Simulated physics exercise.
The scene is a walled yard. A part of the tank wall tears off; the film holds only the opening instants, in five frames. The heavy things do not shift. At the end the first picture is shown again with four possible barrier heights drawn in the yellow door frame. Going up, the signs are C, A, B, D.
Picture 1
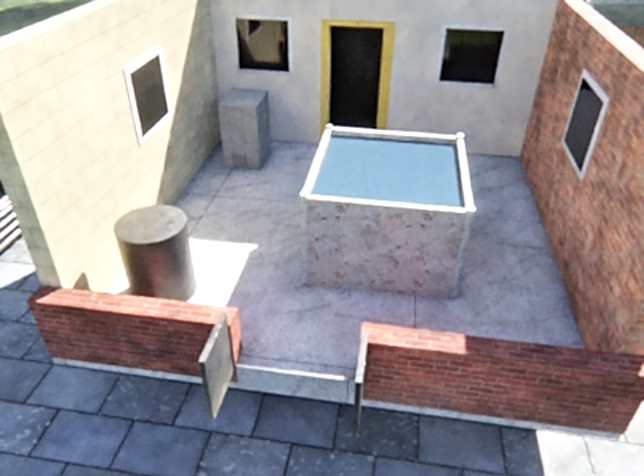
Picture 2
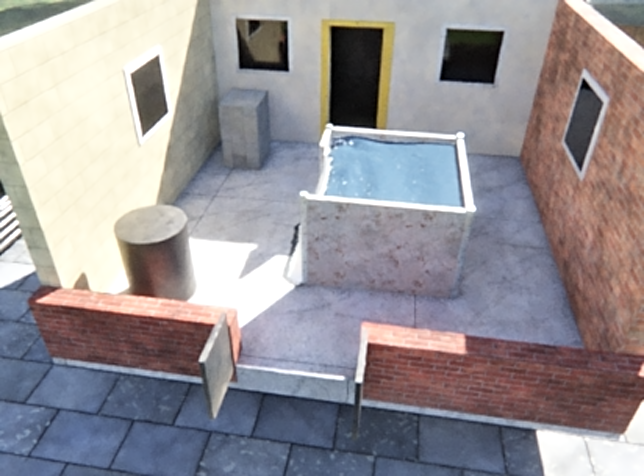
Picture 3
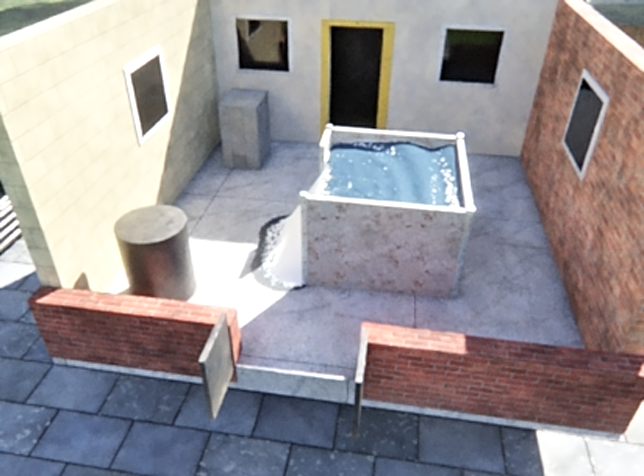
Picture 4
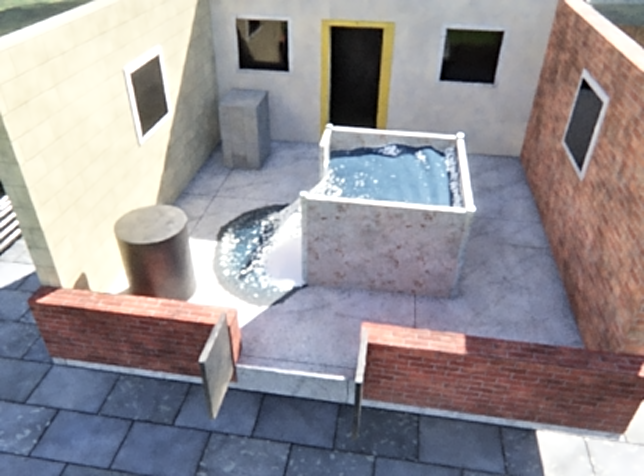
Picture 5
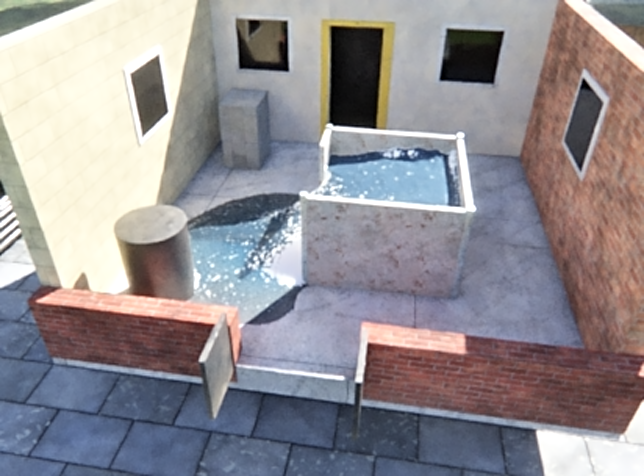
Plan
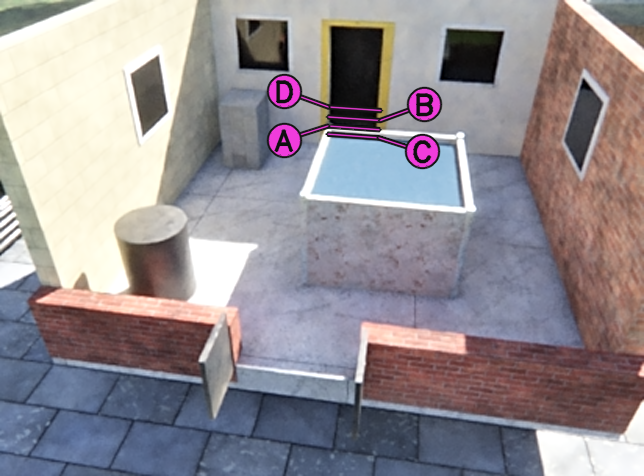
Water pours from the left side of a raised stone tank in a walled yard, seen from above the front wall by a still camera. A cream wall stands left, a brick wall right, a yellow-framed doorway behind, and a grey cylinder and block left of the tank. The tank's surface ripples and sinks as sparkling water spreads across the paving, reaching the cylinder.
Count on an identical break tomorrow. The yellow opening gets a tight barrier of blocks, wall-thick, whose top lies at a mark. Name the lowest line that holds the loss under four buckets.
C will do.
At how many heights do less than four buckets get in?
All of the four.
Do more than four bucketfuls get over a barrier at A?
No.
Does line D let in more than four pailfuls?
No.
In magenta, A at (353, 127); B at (354, 118); C at (353, 135); D at (354, 108); from the bottom up C, A, B, D.
For line A, nothing gets over.
For line B, nothing gets over.
For line C, nothing gets over.
For line D, nothing gets over.
